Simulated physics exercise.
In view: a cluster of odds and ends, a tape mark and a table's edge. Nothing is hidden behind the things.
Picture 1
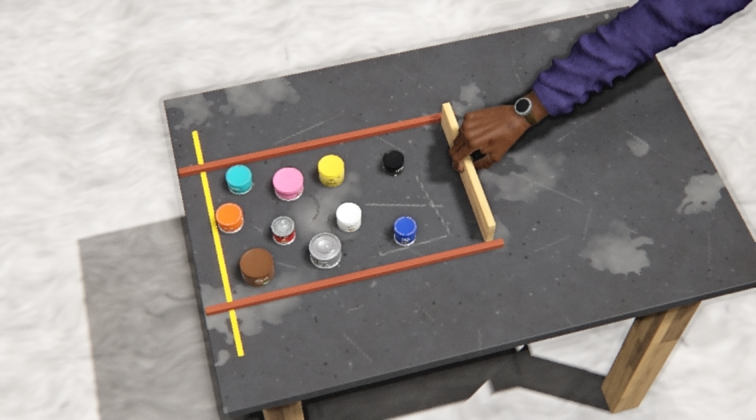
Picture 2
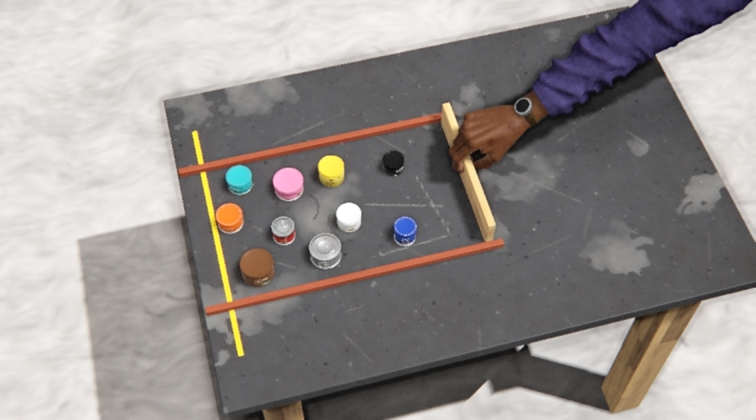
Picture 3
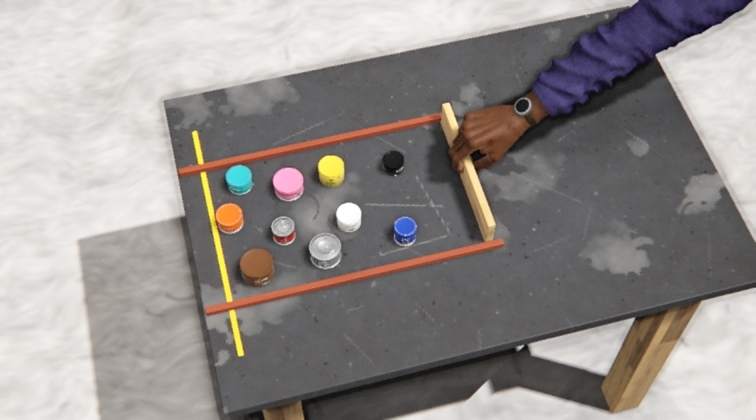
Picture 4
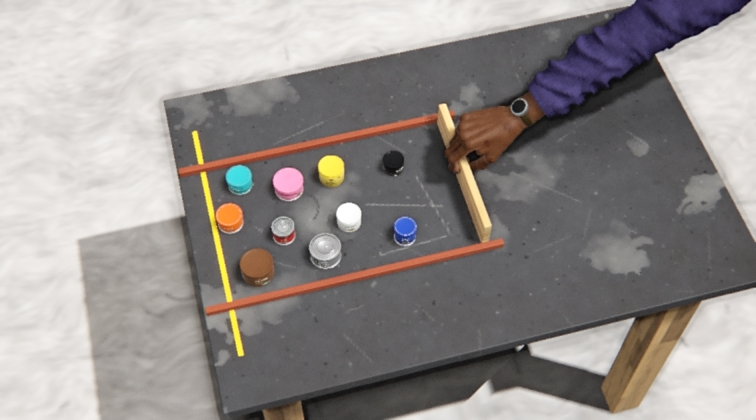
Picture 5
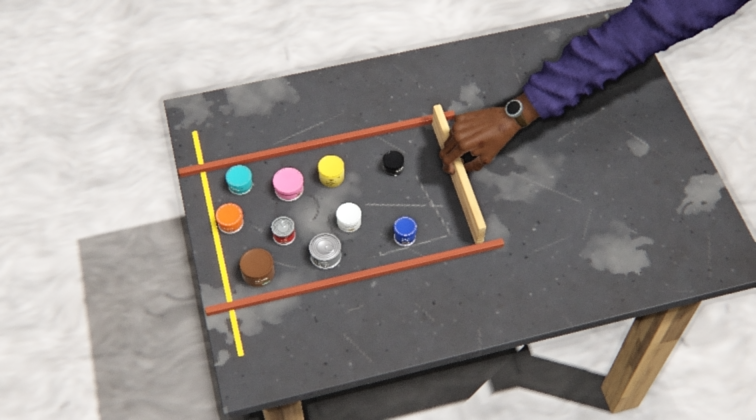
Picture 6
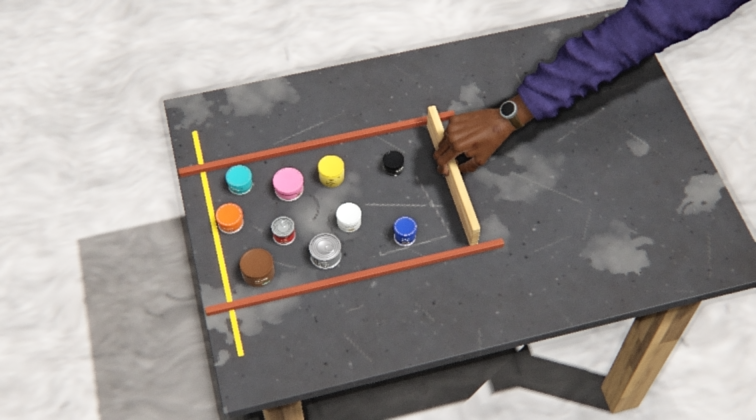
On a dark tabletop, a hand nudging a wooden board slightly left between two red strips, the small coloured pots staying still.
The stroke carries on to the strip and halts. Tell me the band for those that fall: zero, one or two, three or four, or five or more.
The number that fall off is five or more.
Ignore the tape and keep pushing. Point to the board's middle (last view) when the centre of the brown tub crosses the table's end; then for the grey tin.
At (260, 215) for the brown tub; at (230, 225) for the grey tin.
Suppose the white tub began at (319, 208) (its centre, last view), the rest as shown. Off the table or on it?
It remains up.
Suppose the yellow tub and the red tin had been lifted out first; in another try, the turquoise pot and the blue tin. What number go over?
The counts: 3 and 3.
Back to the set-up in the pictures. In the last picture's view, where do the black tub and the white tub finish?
Near (198, 203) and (208, 253).
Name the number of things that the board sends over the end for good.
It comes to 5.
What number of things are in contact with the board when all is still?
In contact: 5.
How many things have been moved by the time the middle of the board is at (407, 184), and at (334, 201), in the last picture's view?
The counts are 1 and 6.
Early on, none off yet; orange pot at rest near (230, 219); brown tub at rest near (257, 268); turquoise pot at rest near (240, 181).
Finally, the number that fall off is five or more; lost, grey tin, pink tin, red tin, turquoise pot and brown tub.
